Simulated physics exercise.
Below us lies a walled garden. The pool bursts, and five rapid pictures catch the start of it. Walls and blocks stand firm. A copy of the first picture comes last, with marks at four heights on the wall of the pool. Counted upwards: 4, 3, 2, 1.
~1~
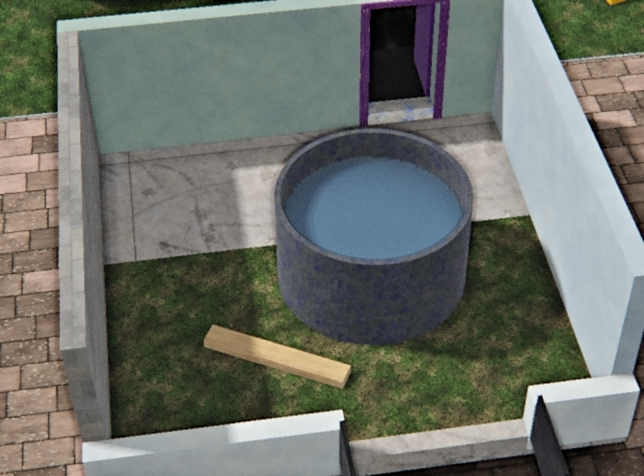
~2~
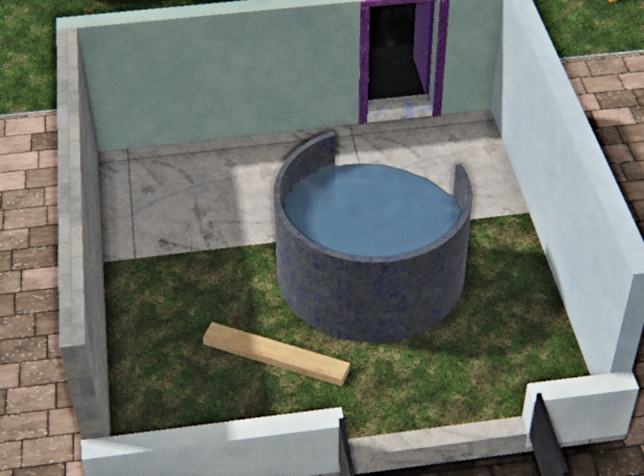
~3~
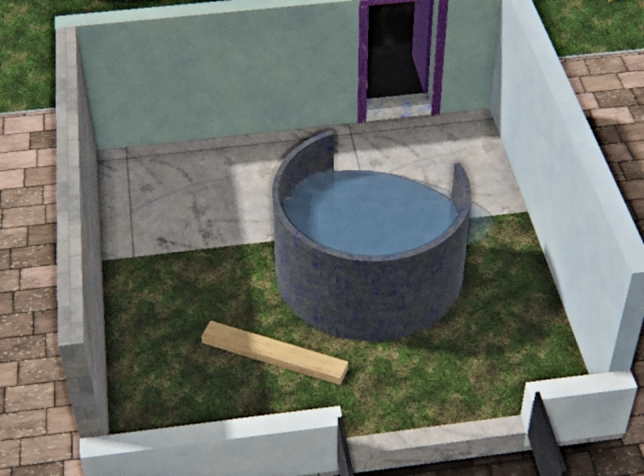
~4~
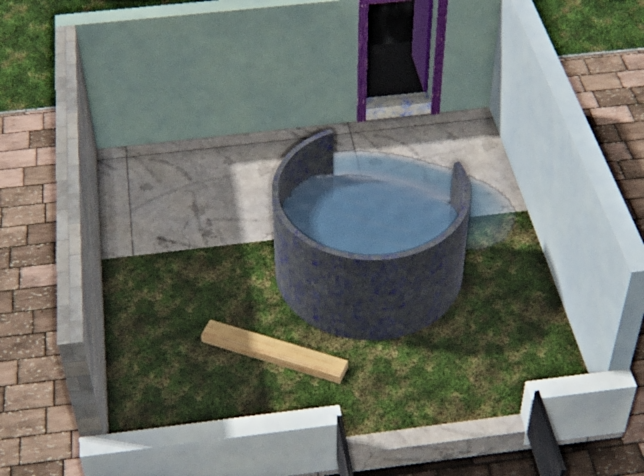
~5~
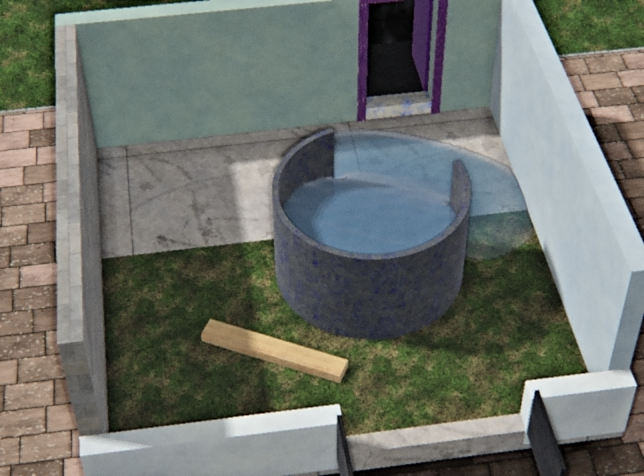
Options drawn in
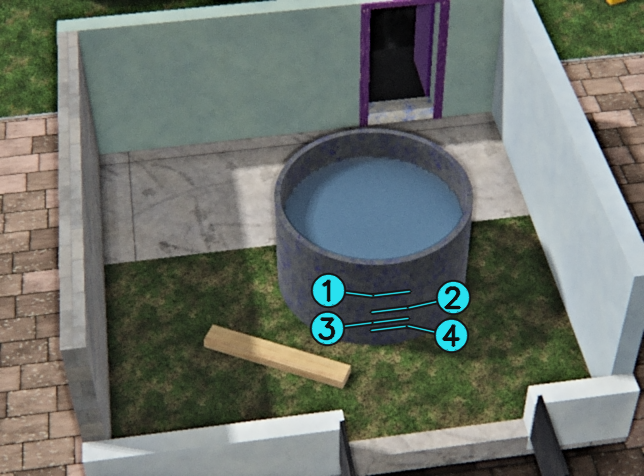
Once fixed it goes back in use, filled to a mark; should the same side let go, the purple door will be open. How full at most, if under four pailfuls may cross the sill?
That is line 3.
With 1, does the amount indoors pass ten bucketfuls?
Yes.
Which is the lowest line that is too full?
That is line 2.
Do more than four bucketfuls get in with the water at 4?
No, that is safe.
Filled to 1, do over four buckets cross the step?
Yes.
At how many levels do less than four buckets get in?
Two of the four.
In cyan, 1 at (391, 293); 2 at (390, 310); 3 at (389, 320); 4 at (389, 328); from the bottom up 4, 3, 2, 1.
For line 1, dozens of bucketfuls pour in.
For line 2, about 10 bucketfuls get in.
For line 3, a bucket or two gets in.
For line 4, nothing gets over.
